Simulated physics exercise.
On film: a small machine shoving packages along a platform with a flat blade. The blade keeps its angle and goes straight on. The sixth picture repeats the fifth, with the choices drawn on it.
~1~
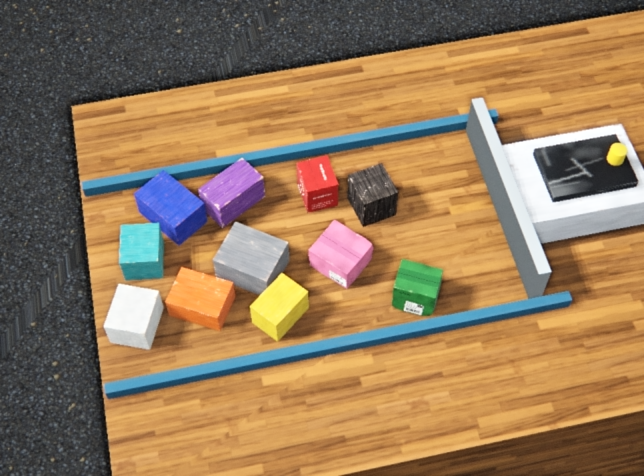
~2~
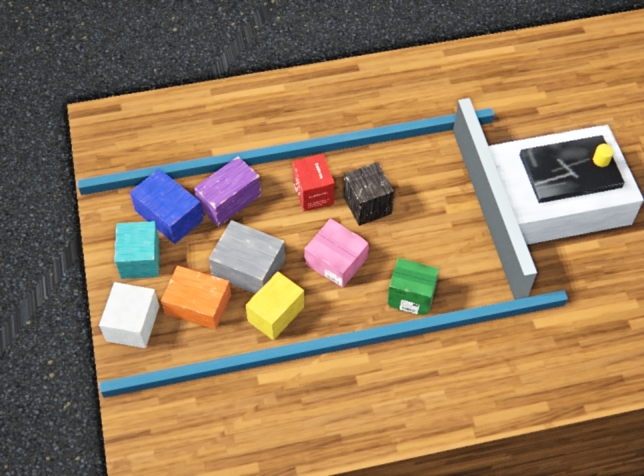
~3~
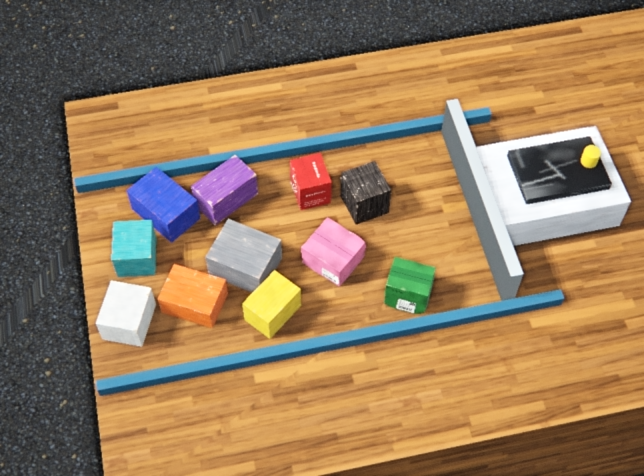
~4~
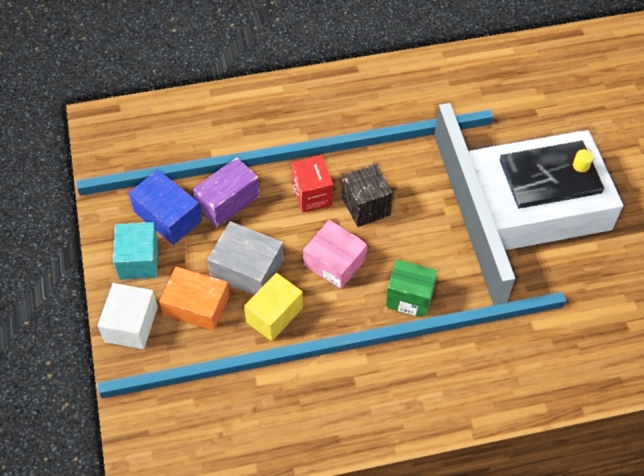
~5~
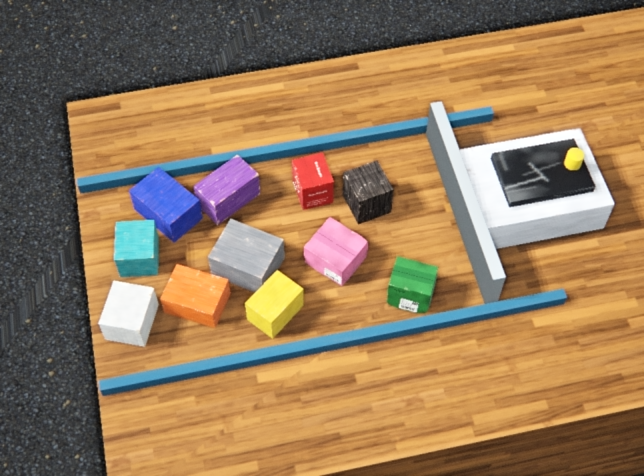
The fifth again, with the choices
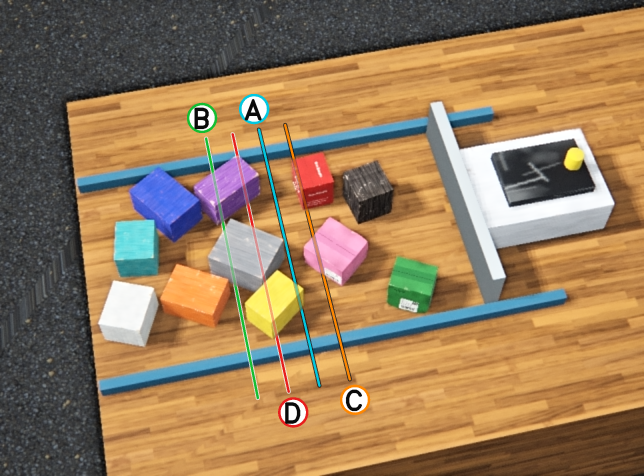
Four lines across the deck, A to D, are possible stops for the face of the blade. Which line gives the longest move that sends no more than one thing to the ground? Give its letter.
Stop at B.
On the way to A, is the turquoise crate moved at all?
No.
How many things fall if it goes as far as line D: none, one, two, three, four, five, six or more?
By then, none.
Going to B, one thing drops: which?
It is the white crate.
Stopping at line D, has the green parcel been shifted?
Yes.
On the marked copy, A at (287, 247); B at (230, 258); C at (315, 242); D at (258, 253).
Taking B. A third of the way, robot (452, 188); green parcel (372, 302); red box (308, 181).
Two thirds of the way, robot (369, 203); grey crate (200, 256); purple crate (216, 186).
When it is over, robot (306, 215); white crate over the edge; turquoise crate (102, 255); one fallen.
As for the rest, A is within the limit but short; C is within the limit but short; D is within the limit but short.
